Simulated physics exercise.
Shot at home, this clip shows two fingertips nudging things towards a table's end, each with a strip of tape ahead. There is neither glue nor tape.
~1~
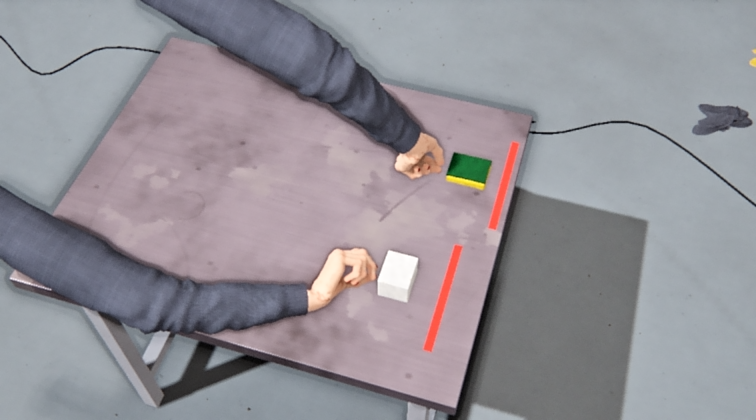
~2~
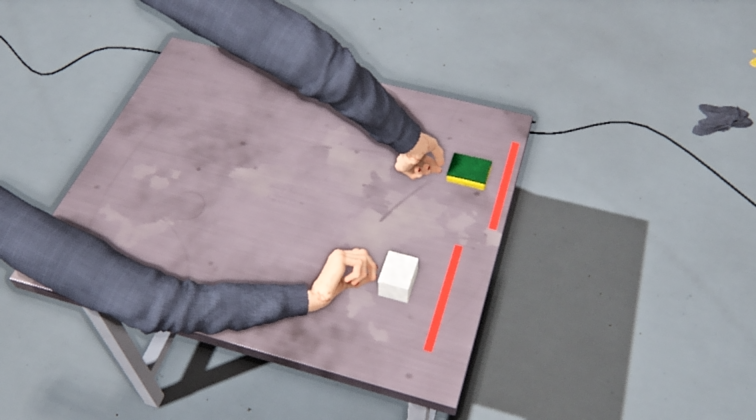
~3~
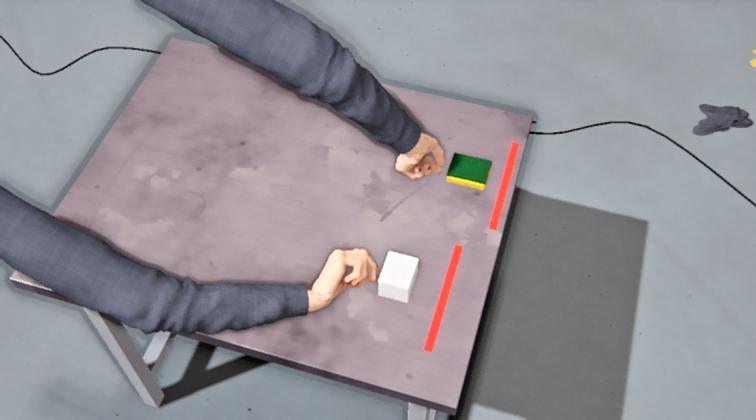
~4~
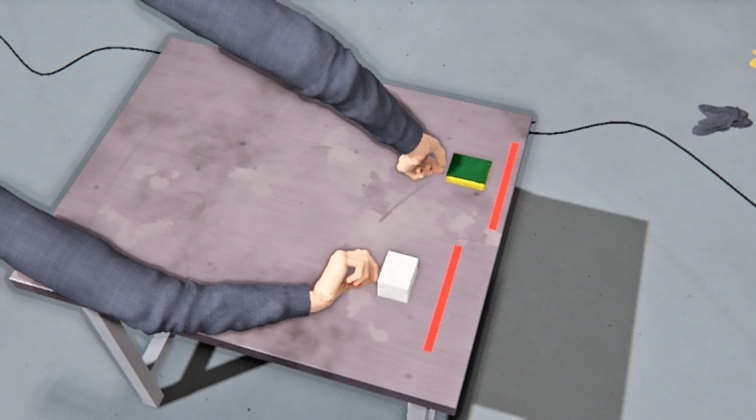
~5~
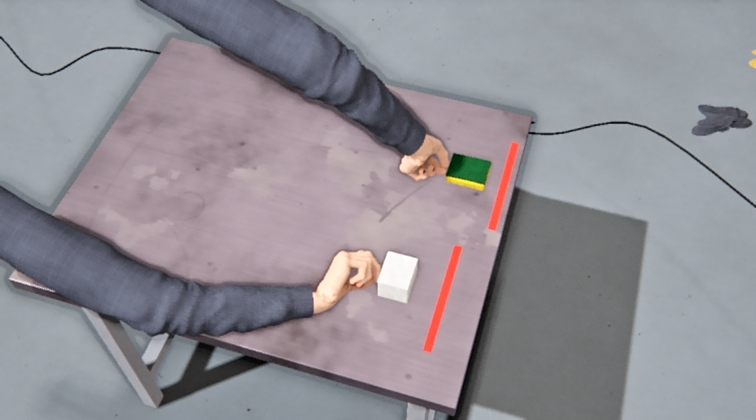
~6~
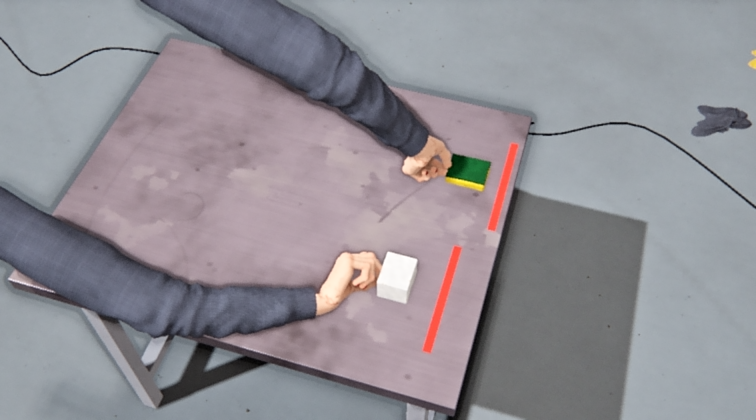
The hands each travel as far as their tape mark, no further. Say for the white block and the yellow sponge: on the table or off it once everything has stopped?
White block: On; yellow sponge: Off.
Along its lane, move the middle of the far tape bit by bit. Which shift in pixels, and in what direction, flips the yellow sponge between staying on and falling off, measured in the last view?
Shift: Roughly 16 pixels left.
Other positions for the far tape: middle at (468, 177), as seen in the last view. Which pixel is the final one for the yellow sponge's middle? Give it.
Near (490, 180).
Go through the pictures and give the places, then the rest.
In the first picture, white block (398, 277); yellow sponge (469, 171).
In the second picture, yellow sponge (469, 172).
In the third picture, white block (399, 277).
In the fourth picture, yellow sponge (469, 172).
In the fifth picture, white block (398, 277).
In the sixth picture, white block (398, 278); yellow sponge (468, 173).
Then, 1.10 s later than the last frame, white block shifted well along near (458, 294); yellow sponge tilted by 26° near (525, 189).
Then, 1.38 s later than the last frame, white block shifted well along near (463, 295); yellow sponge dropping near (520, 301).
When it is over, the white block remains on top, near (463, 295); the yellow sponge falls off the table, near (541, 360).
